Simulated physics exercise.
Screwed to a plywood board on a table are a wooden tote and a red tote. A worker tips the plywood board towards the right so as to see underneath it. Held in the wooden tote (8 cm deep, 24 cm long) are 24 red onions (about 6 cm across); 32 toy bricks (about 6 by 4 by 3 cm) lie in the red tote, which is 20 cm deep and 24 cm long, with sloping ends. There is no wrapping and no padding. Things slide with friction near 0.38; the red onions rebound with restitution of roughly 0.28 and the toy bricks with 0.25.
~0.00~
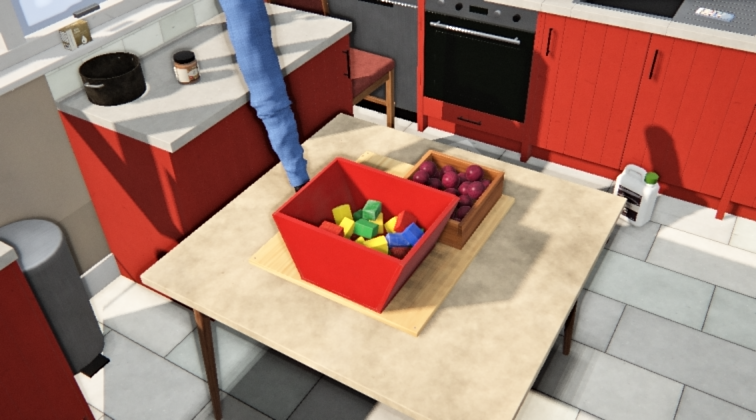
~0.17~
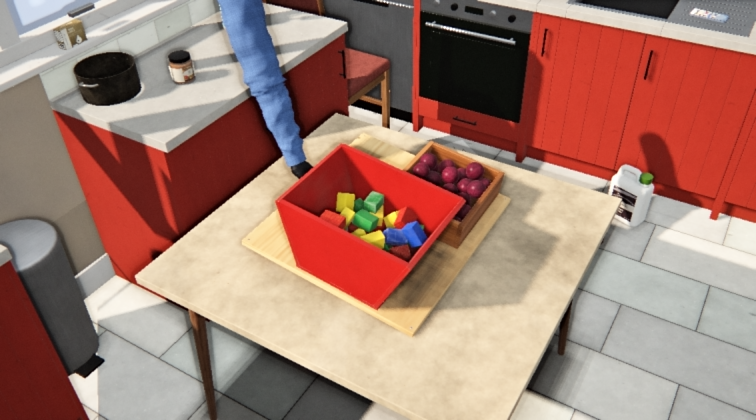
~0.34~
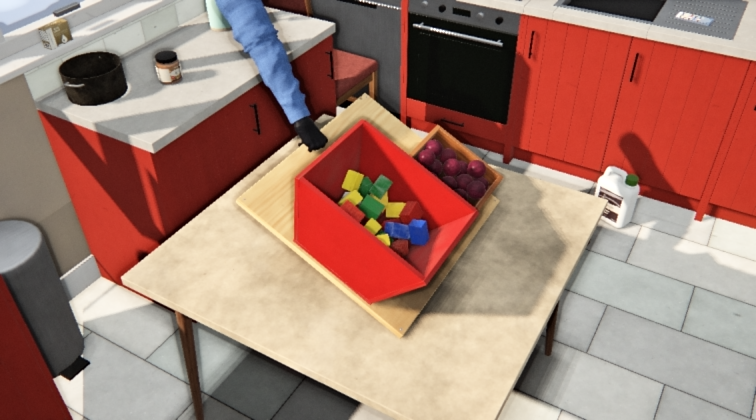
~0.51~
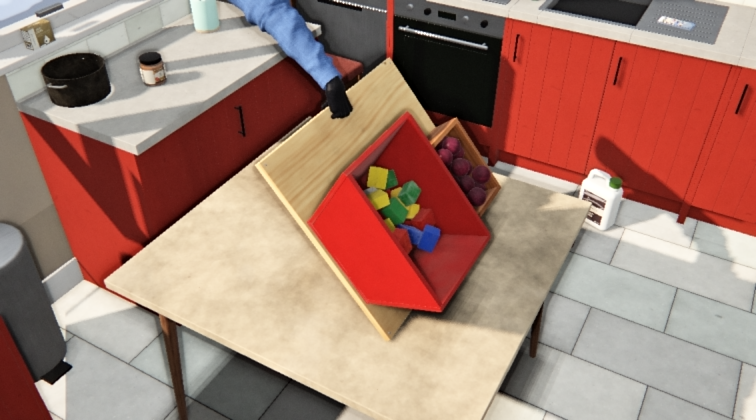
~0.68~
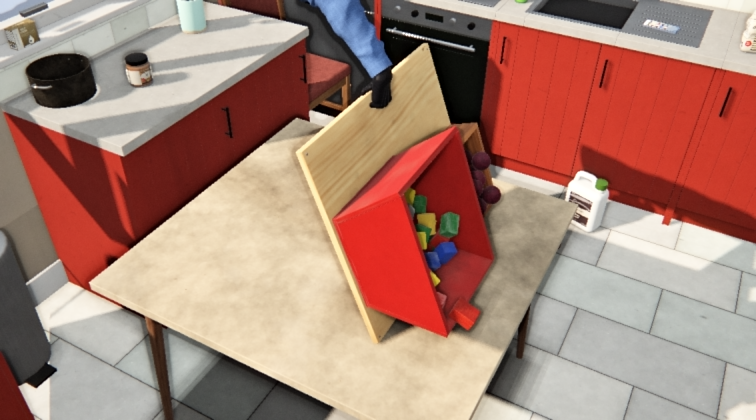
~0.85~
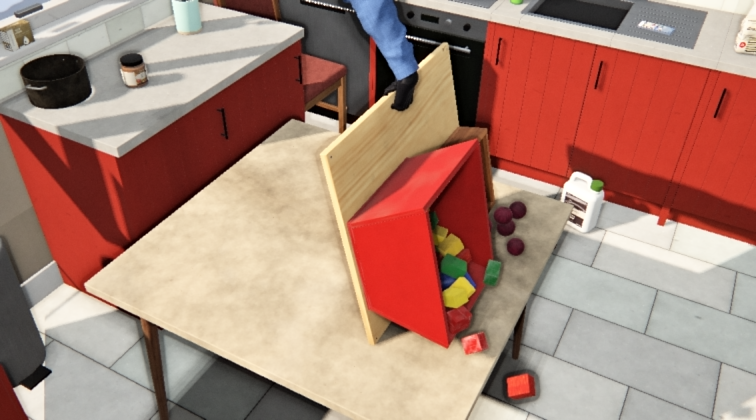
Red tote of toy bricks tilting steeply rightward as a gloved hand raises the board beneath, bricks and red onions tumbling out.
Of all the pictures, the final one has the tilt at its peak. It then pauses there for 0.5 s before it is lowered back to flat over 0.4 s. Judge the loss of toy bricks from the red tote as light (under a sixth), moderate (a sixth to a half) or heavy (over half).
Loss: One sixth to half.
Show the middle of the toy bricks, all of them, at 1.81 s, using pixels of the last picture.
I'd put the middle close to (344, 265).
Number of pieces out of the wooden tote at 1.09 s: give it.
Estimate for the wooden tote by then: Some 8 out.
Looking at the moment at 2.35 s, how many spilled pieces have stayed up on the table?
Piece count: Roughly 8.
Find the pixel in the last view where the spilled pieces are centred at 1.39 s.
(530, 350).
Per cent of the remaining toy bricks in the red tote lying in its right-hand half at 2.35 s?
About 50 per cent.
After 1.09 s, tilt 77°; 7 of 24 out of the wooden tote and 7 of 32 out of the red tote.
After 1.39 s, tilt 75°; 9 of 24 out of the wooden tote and 9 of 32 out of the red tote.
After 1.81 s, tilt 0°; 10 of 24 out of the wooden tote and 11 of 32 out of the red tote.
When it is over (at 2.35 s), 10 of 24 out of the wooden tote and 11 of 32 out of the red tote. Asked share, 11 of 32, 34 per cent.
